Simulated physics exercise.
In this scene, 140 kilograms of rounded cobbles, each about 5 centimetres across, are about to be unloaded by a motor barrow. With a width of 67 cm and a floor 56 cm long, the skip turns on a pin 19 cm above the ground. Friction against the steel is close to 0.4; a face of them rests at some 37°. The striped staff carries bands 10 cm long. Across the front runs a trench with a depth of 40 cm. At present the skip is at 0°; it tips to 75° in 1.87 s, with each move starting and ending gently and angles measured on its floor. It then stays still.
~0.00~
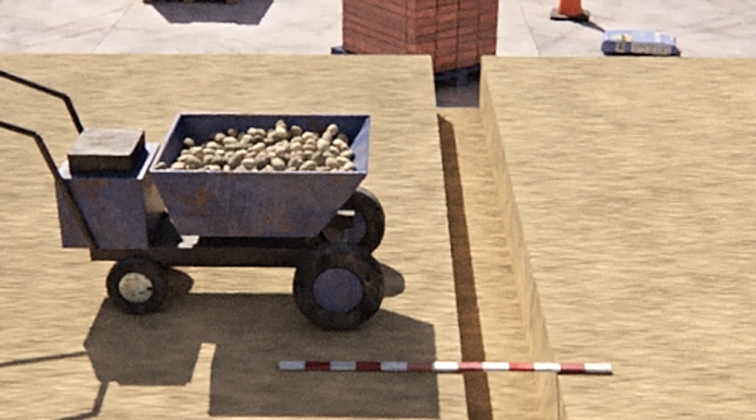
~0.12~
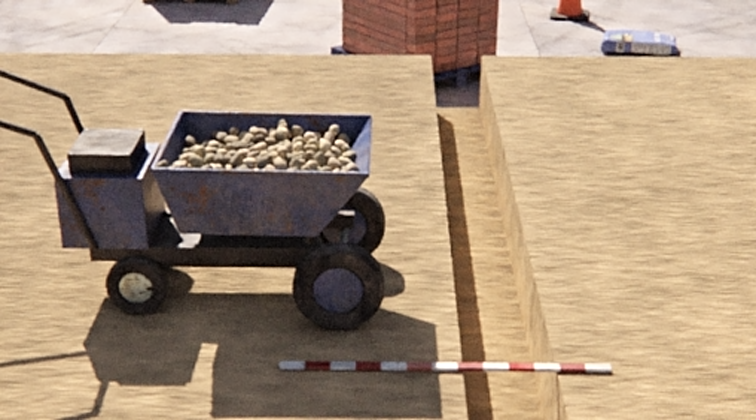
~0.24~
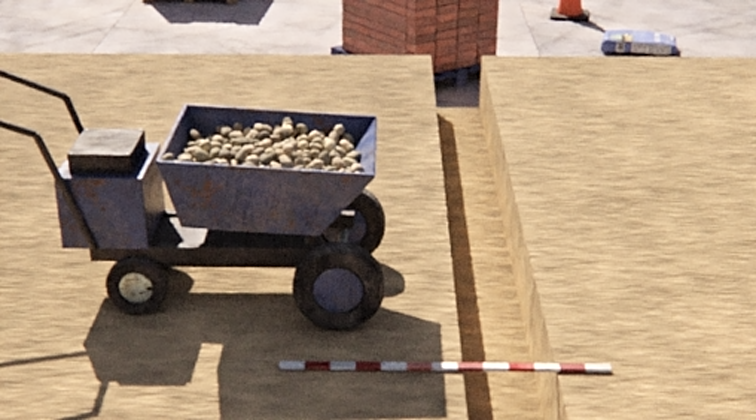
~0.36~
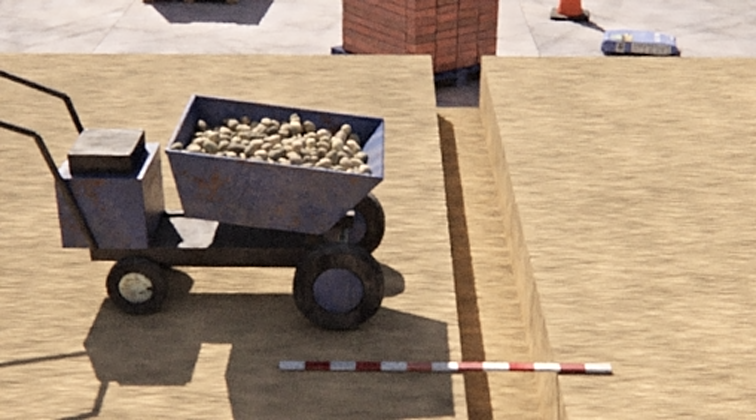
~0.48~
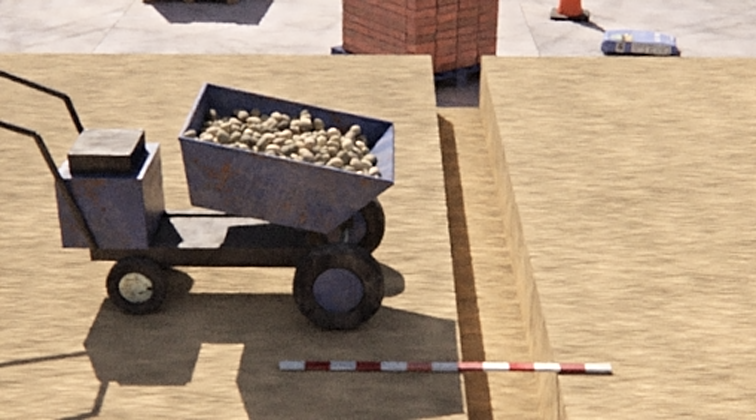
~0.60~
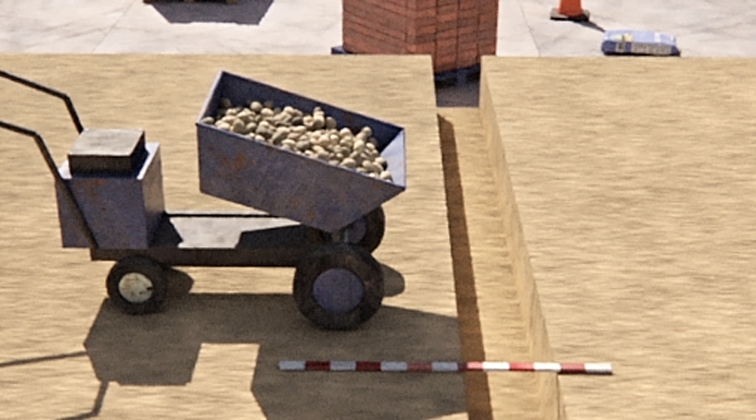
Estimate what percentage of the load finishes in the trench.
Roughly 95 percent.
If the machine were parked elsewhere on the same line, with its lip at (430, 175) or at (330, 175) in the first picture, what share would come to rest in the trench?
Estimates: 40 % then 95 %.
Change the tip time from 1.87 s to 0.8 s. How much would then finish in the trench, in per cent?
With that change, it comes to around 75 per cent.
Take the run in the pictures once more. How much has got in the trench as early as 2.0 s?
About 55%.
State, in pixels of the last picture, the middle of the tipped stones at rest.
The middle should be near (501, 351).
After 1.4 s the floor is at 63°; 99 % in the skip, 1 % in the trench; the foremost stones are at (487, 239).
After 2.0 s the floor is at 75°; 43 % in the skip, 53 % in the trench, 3 % past the trench; the foremost stones are at (618, 307).
After 2.3 s the floor is at 75°; 19 % in the skip, 76 % in the trench, 5 % past the trench; the foremost stones are at (690, 302).
After 4.3 s the floor is at 75°; 0 % in the skip, 95 % in the trench, 5 % past the trench; the foremost stones are at (723, 296).
